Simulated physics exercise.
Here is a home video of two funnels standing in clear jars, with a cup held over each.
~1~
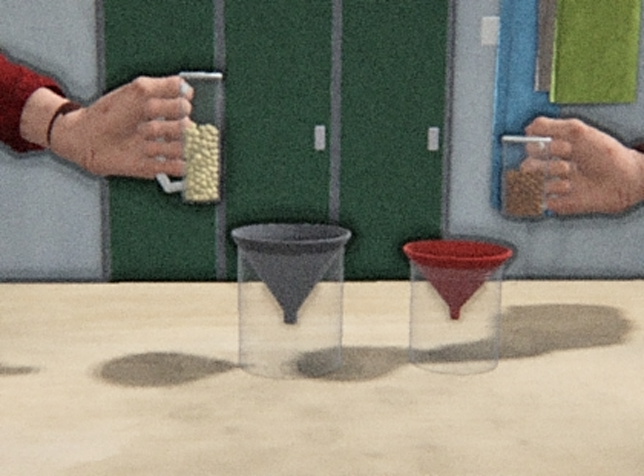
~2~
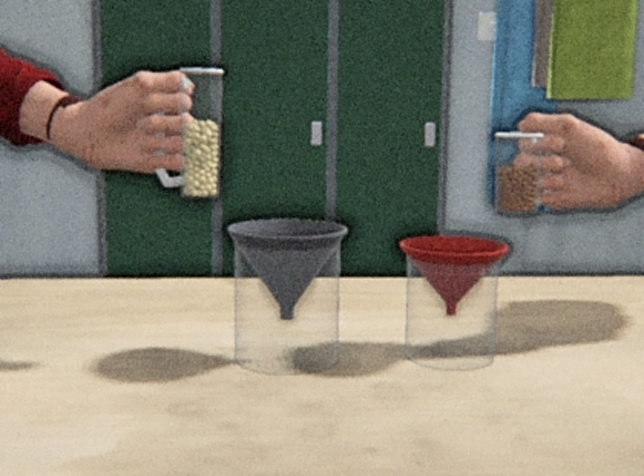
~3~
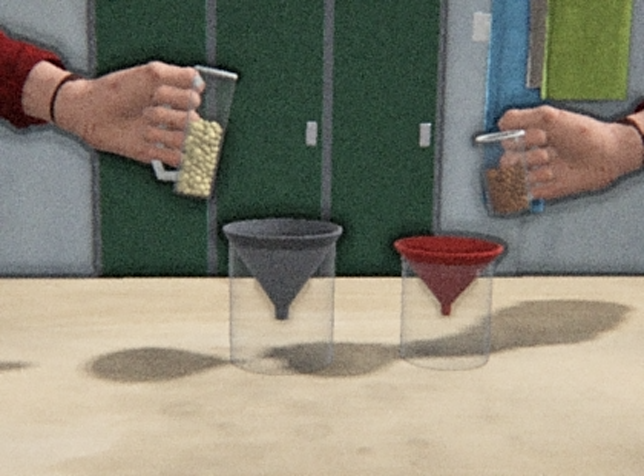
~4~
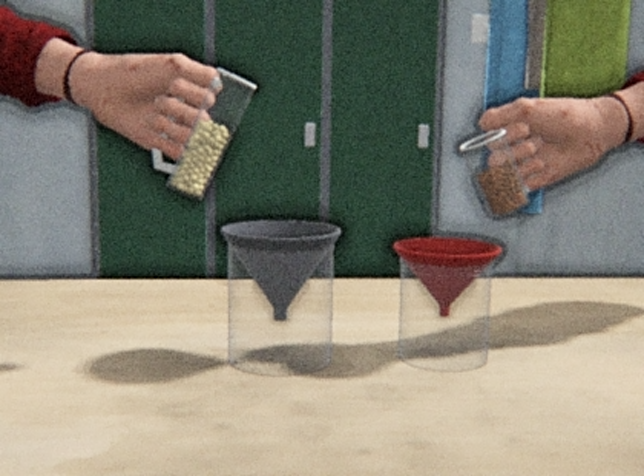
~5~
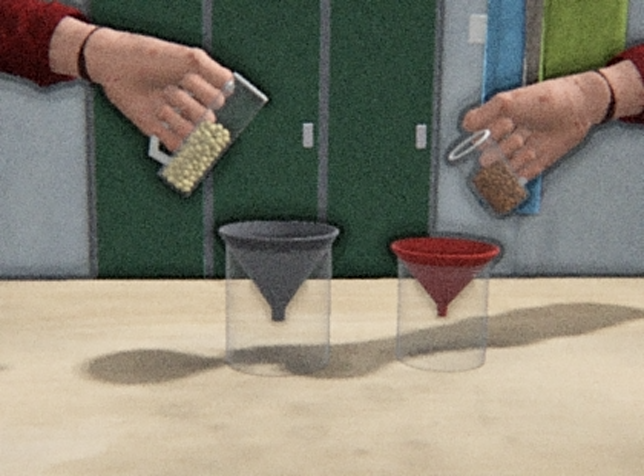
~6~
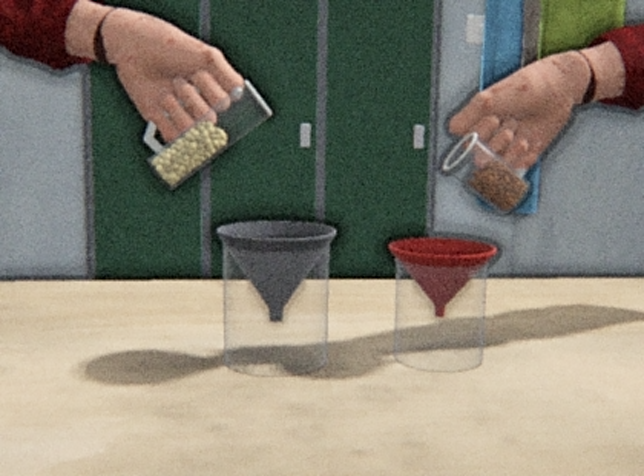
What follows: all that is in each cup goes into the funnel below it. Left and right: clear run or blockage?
The left funnel gets blocked; the right one gets blocked.
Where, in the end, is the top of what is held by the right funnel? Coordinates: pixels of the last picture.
Roughly (423, 268).
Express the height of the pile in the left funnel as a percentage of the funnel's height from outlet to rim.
Measured level: Roughly 65 in a hundred.
Then, 0.30 s on from there, left, the whole lot still in the cup; right, the whole lot still in the cup.
Then, 0.62 s on from there, left, the whole lot still in the cup; right, all but a few still in the cup, only a few in or over the funnel.
Then, 1.00 s on from there, left, near half still in the cup, near half in or over the funnel, only a few down in the jar; right, near a quarter still in the cup, the bulk in or over the funnel, only a few down in the jar.
In the end, left, all but a few stuck in the funnel, only a few down in the jar; right, all but a few stuck in the funnel, only a few down in the jar.
